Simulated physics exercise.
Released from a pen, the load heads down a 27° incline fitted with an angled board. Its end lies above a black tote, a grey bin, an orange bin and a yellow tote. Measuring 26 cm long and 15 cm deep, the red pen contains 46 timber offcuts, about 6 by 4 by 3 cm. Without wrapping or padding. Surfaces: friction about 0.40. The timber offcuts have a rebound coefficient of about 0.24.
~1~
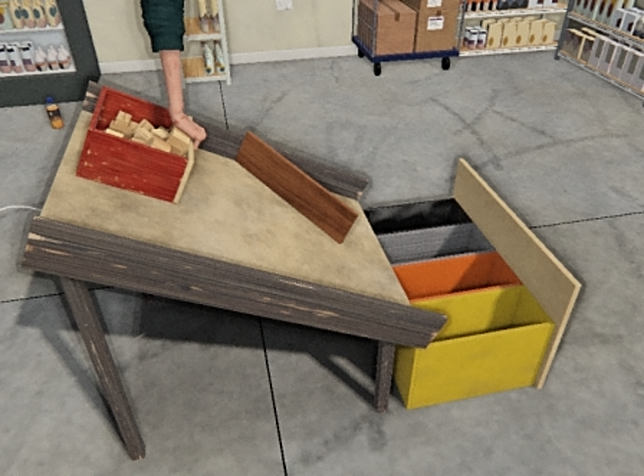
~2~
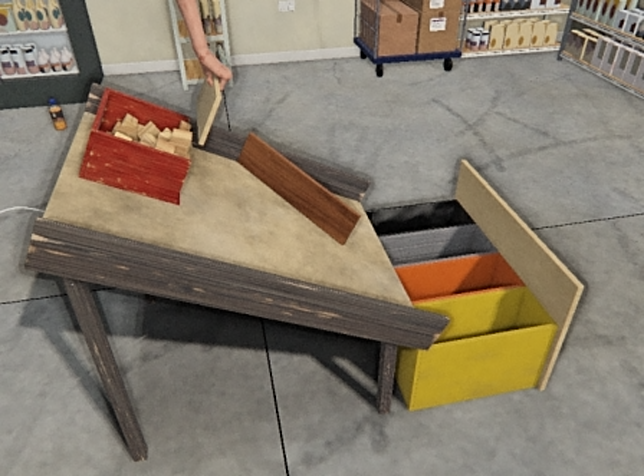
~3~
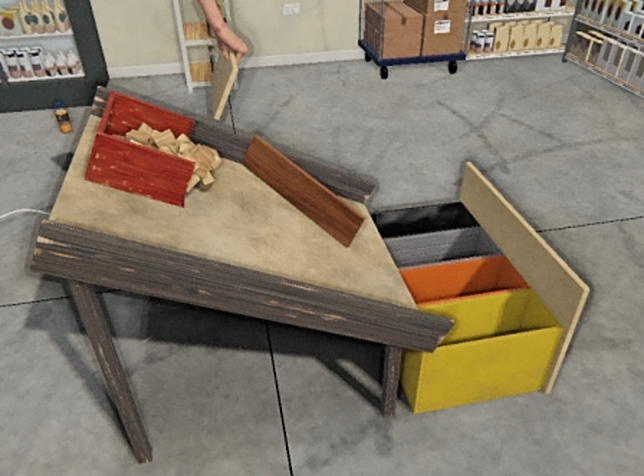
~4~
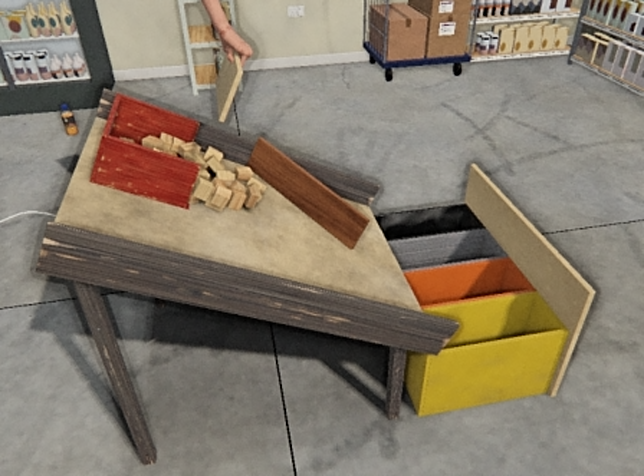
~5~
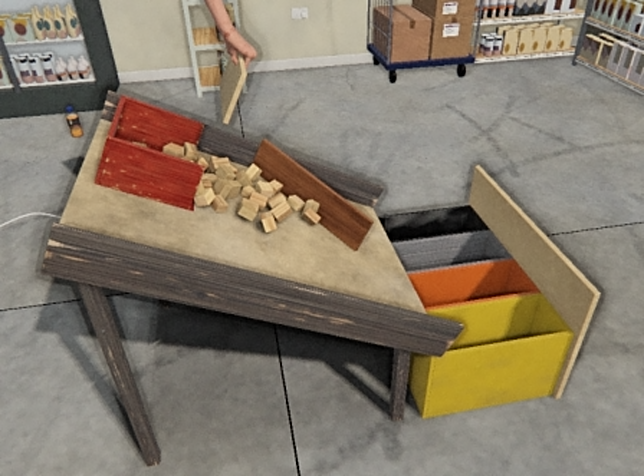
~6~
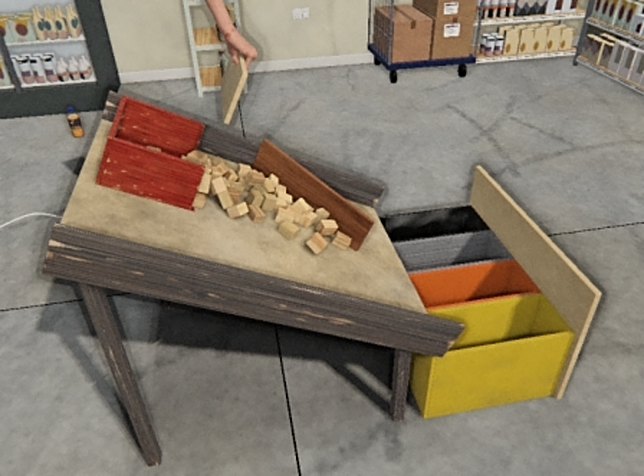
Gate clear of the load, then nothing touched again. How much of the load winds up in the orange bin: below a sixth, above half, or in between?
Of the timber offcuts, one in six to a half come to rest in the orange bin.
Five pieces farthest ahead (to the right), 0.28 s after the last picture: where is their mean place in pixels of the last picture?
Close to (386, 267).
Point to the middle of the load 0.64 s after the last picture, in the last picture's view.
Roughly at pixel (311, 225).
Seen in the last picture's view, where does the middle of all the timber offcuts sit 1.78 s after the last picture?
Look around pixel (326, 231).
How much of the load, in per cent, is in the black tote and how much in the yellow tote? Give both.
Estimate: 0 % then 0 %.
Then, 0.28 s after the last picture, 1 still in the red pen, 44 on the slope and 1 in the air.
Then, 0.64 s after the last picture, 4 in the orange bin, 1 in the yellow tote, 40 on the slope and 1 in the air.
Then, 1.14 s after the last picture, 9 in the orange bin, 1 in the yellow tote, 33 on the slope and 3 in the air.
Final count (1.78 s after the last picture), 17 in the orange bin, 1 in the yellow tote and 28 on the slope. Asked share, 17 of 46, 37 per cent.
